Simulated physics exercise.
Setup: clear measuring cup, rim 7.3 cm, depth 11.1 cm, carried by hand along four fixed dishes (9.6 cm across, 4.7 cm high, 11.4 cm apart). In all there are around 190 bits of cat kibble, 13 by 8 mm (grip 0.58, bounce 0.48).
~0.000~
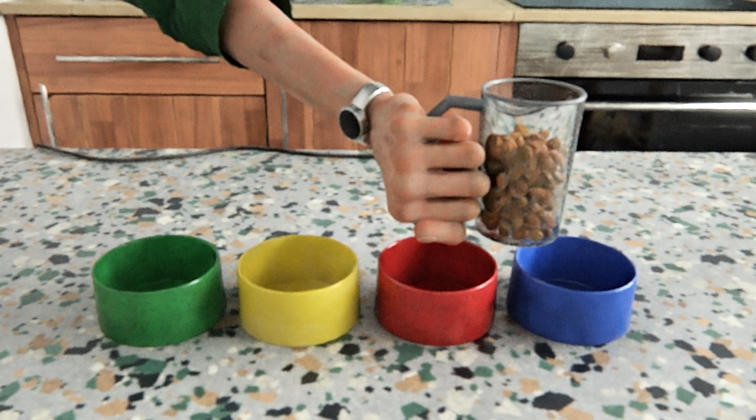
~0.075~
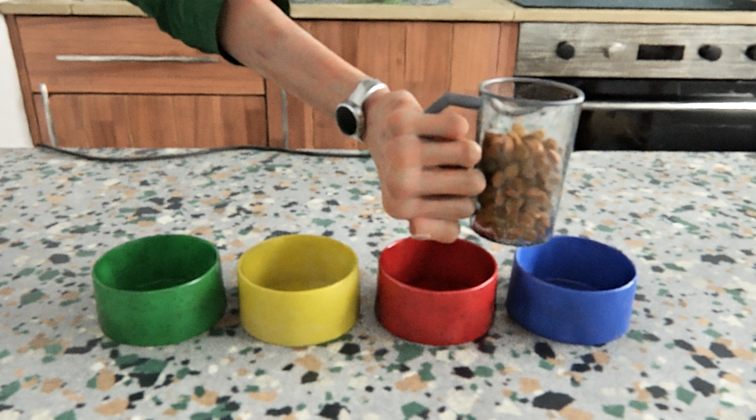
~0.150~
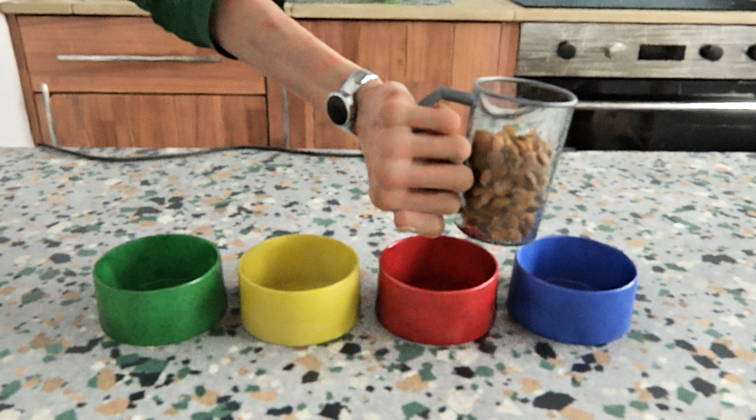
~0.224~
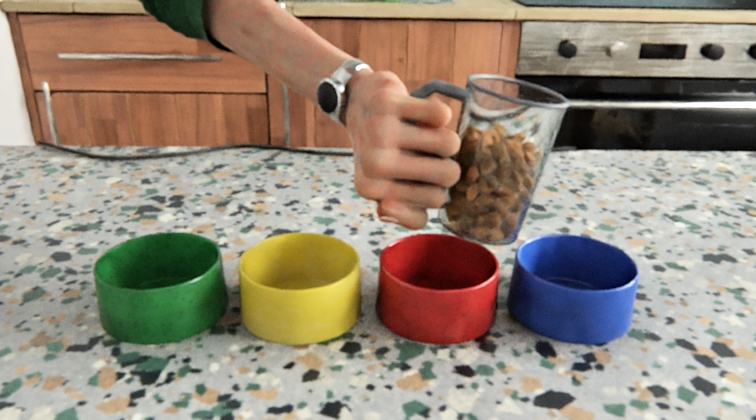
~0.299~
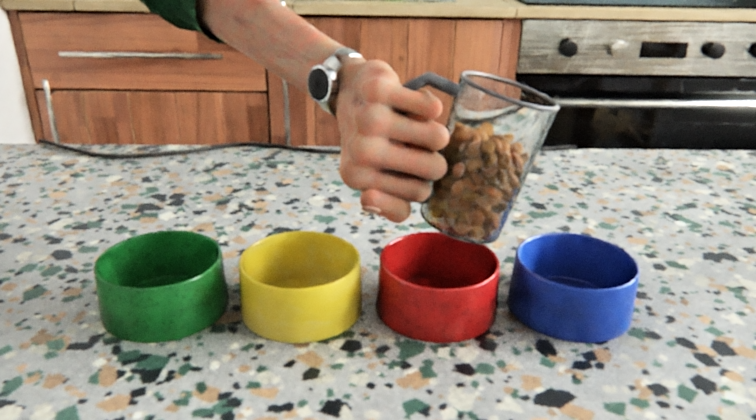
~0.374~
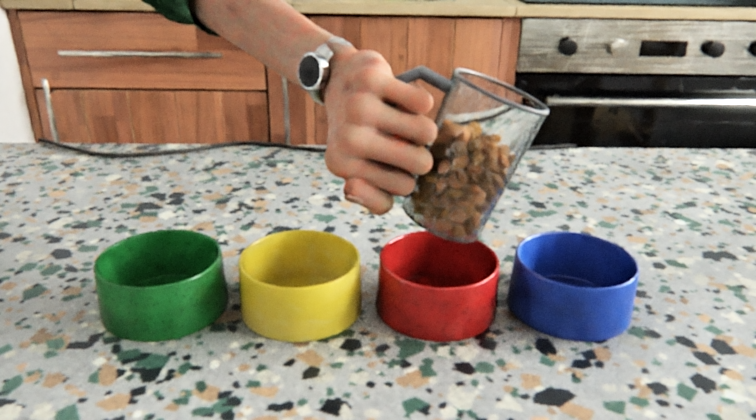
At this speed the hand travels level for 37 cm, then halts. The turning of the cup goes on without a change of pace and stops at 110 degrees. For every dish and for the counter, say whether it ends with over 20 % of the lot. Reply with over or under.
Red under, blue under, green over, yellow over, counter under.
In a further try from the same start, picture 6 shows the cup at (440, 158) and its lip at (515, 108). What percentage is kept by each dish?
You'd end up with red at 0, blue at 0, green at 90 and yellow at 0.
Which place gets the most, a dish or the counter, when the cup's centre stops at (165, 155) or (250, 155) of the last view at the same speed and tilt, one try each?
The biggest share goes to yellow first, then to yellow.
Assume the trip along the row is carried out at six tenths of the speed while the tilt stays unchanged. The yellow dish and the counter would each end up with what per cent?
Shares: Yellow 30, counter 20.
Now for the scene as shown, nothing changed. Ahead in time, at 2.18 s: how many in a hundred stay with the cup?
Close to 55 in a hundred.
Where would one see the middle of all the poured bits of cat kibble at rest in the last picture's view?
At about (216, 293).
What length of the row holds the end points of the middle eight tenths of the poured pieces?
Roughly 15 centimetres.
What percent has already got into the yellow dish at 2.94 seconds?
About 35 per cent by then.
After 1.46 s, tilt 89 degrees; cup holds 100 %.
Then, at 2.18 s, tilt 110 degrees; cup holds 55 %, yellow 35 %.
After 2.94 s, tilt 110 degrees; cup holds 30 %, green 25 %, yellow 35 %.
In the end, at 4.8 s, red 0 %, blue 0 %, green 45 %, yellow 35 %, counter 10 %, cup 10 %.
